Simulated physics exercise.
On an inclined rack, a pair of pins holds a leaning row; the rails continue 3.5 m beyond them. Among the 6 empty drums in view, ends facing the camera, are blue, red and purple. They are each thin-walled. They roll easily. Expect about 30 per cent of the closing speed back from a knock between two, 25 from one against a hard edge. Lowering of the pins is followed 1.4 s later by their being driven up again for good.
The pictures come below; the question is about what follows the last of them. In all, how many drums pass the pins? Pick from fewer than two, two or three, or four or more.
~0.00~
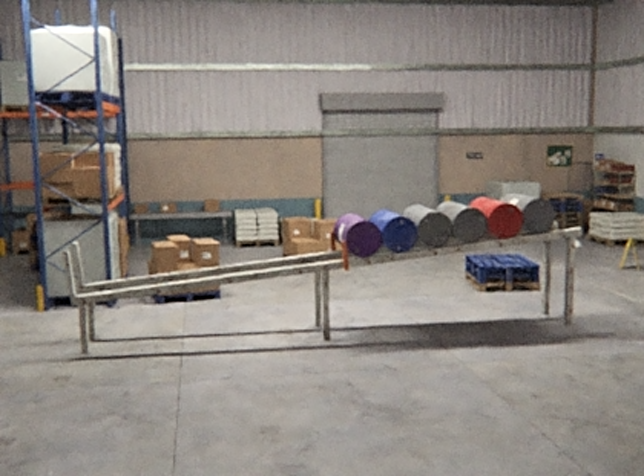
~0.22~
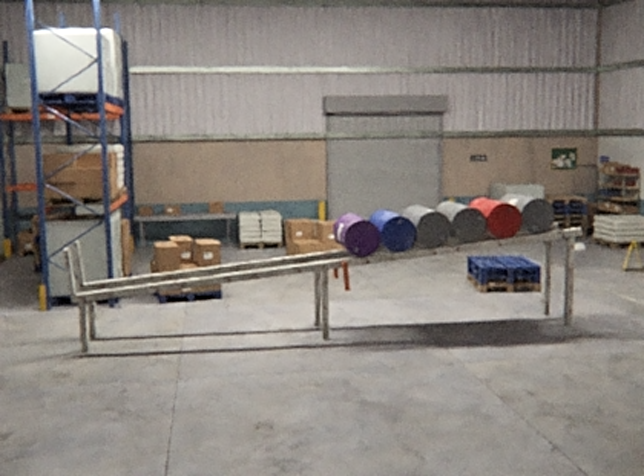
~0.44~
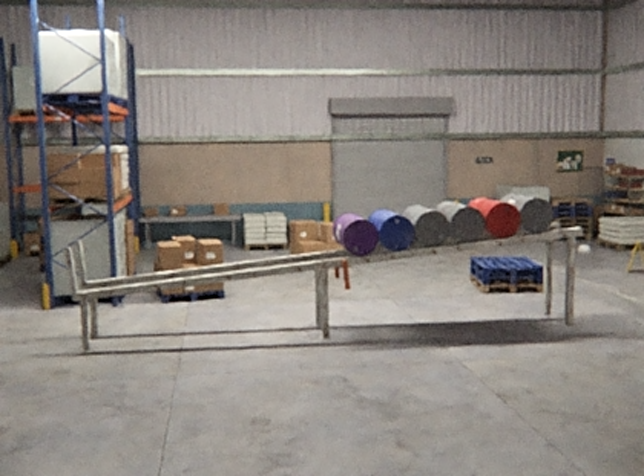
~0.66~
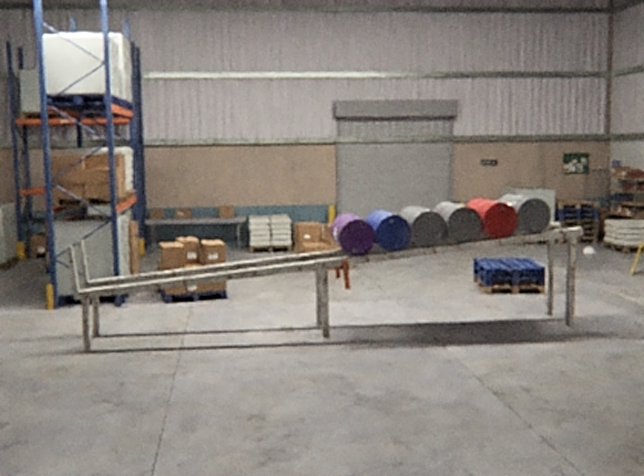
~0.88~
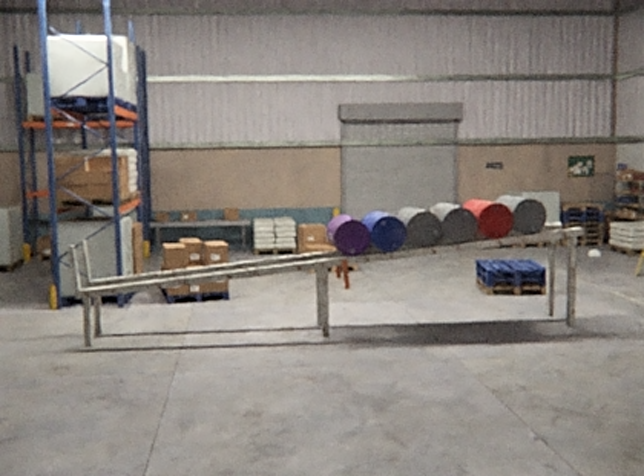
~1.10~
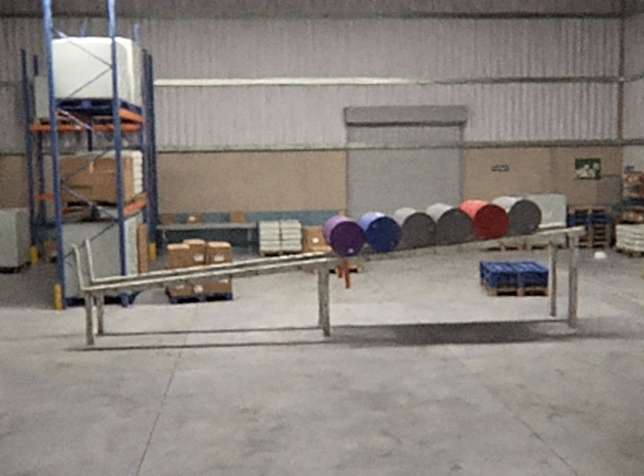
The number is fewer than two.
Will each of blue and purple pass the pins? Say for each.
Here blue is retained and purple leaves.
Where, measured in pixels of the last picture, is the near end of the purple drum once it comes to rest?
(98, 269).
Then, 1.4 s in, blue is on the rails, 40 cm above the pins, rolling left; red is on the rails, 185 cm above the pins, rolling left; purple is on the rails, 10 cm below the pins, rolling left; 1 through so far.
Then, 1.6 s in, blue is on the rails, 30 cm above the pins, rolling left; red is on the rails, 175 cm above the pins, rolling left; purple is in the air, 25 cm below the pins, rolling left; 1 through so far.
In the end (4.1 s), blue is on the rails, 25 cm above the pins; red is on the rails, 170 cm above the pins; purple is on the rails, 315 cm below the pins; 1 through so far.
